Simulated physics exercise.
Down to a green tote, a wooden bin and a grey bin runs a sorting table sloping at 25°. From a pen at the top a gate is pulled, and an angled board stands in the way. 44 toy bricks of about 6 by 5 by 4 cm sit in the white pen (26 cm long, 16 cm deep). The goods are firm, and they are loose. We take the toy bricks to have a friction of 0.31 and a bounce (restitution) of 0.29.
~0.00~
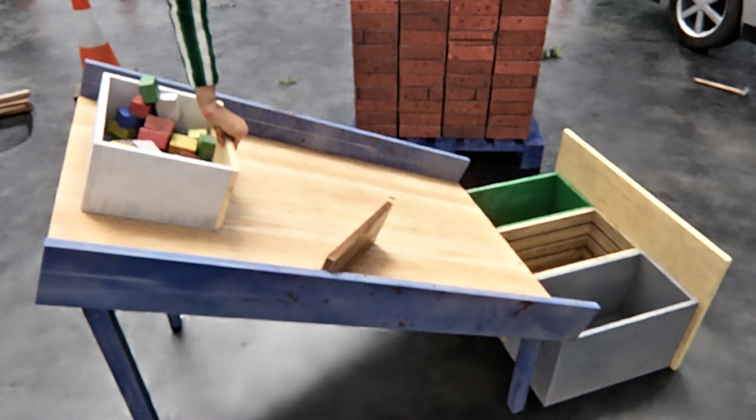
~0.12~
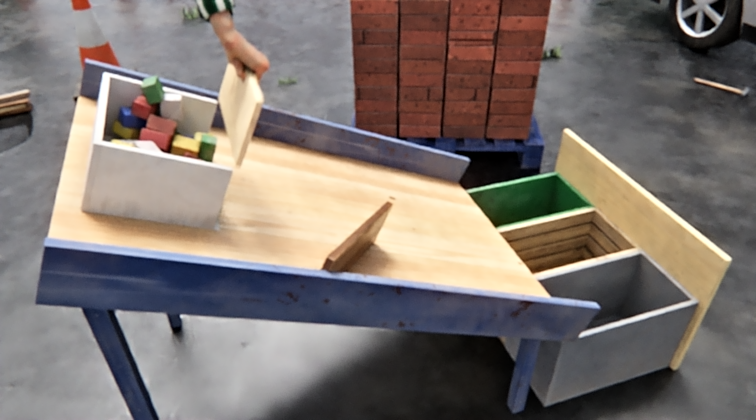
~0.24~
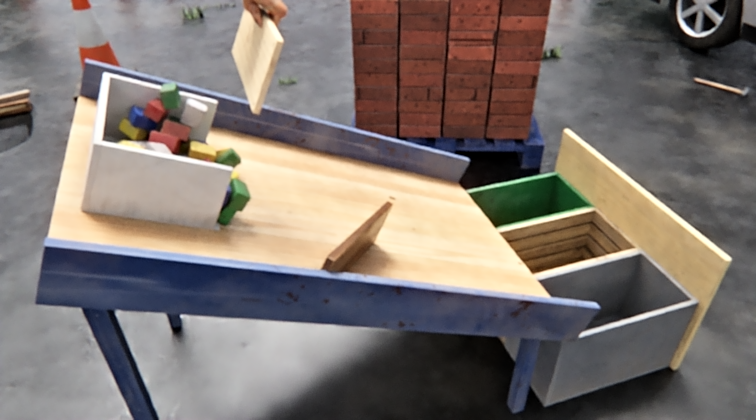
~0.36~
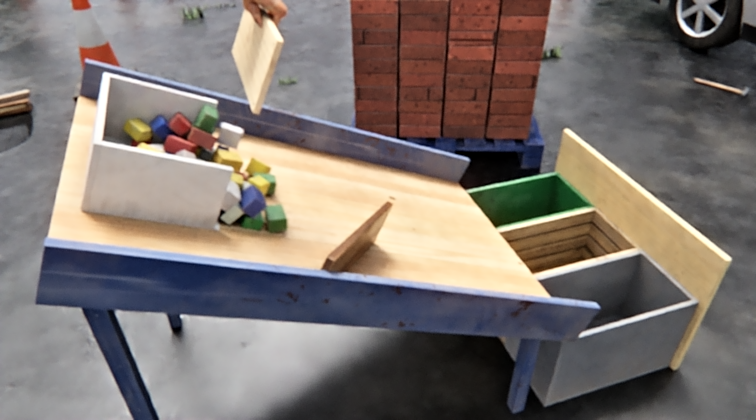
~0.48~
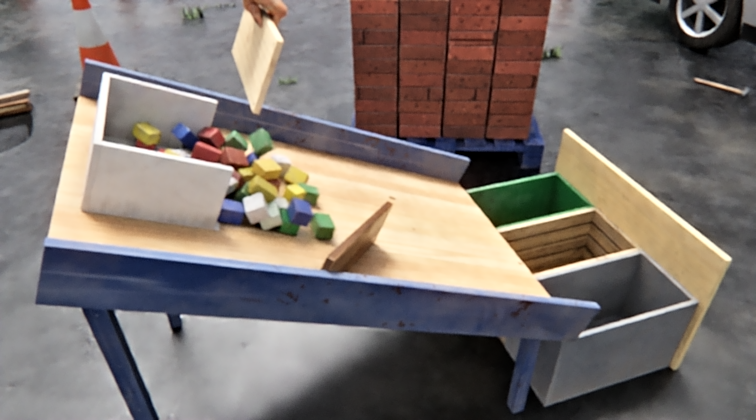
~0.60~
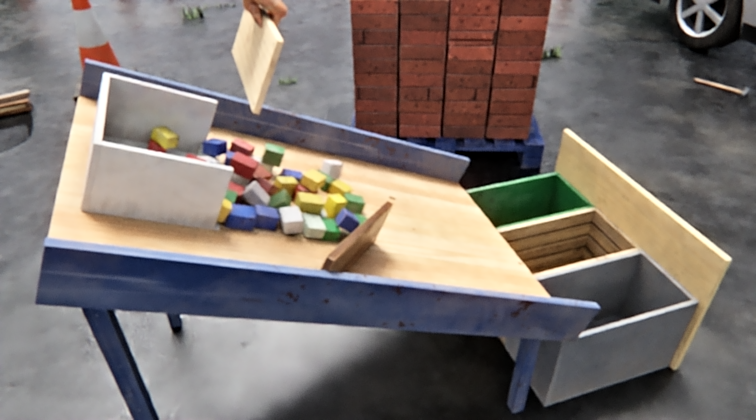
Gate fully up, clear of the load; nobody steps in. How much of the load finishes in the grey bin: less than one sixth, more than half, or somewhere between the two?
Less than one sixth of it.
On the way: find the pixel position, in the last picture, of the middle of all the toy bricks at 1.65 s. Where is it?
Centre: About (554, 271).
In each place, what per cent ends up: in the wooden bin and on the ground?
I'd put it at about 55 percent, then about 0 percent.
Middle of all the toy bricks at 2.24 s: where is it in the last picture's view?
(569, 276).
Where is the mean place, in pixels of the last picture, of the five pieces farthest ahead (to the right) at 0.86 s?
I'd put them at about (447, 210).
After 0.86 s, 2 still in the white pen and 42 on the slope.
After 1.19 s, 3 in the green tote, 6 in the wooden bin, 31 on the slope and 4 in the air.
After 1.65 s, 15 in the green tote, 18 in the wooden bin, 9 on the slope and 2 in the air.
When it is over (at 2.24 s), 16 in the green tote, 25 in the wooden bin and 3 on the slope. Asked share, 0 of 44, 0 per cent.
